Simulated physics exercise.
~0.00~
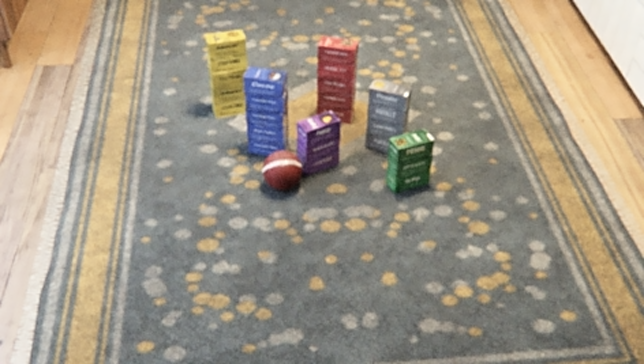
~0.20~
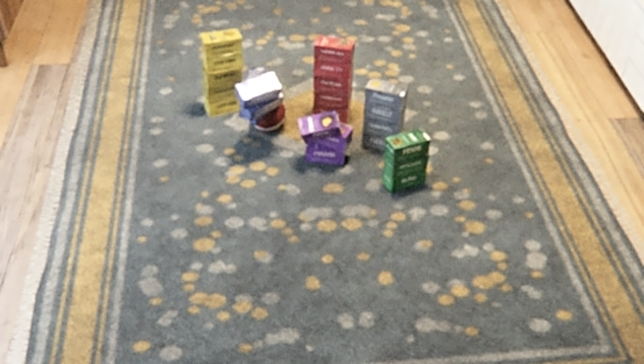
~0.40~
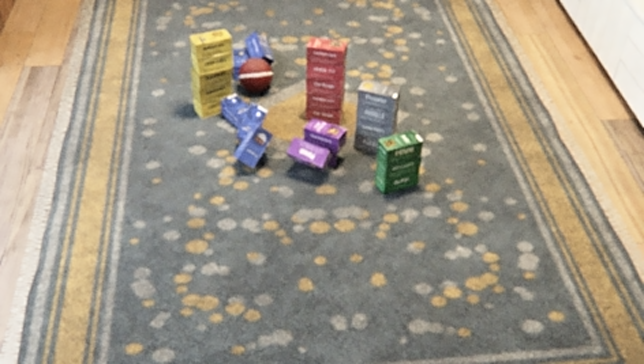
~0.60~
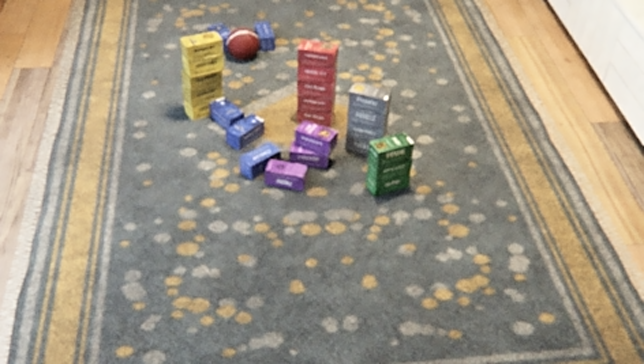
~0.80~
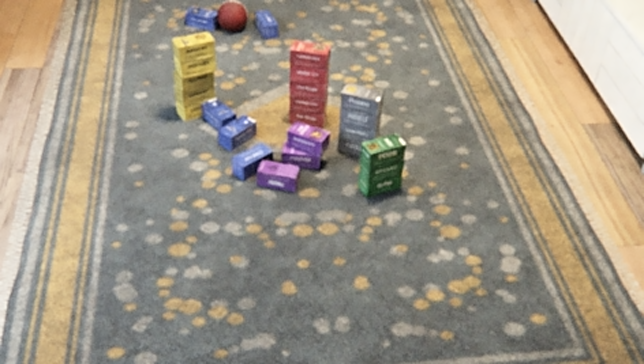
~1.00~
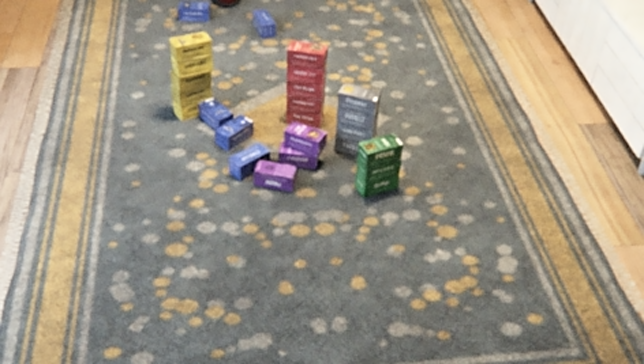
On a patterned rug, a ball knocks over blue and purple packets and rolls away.
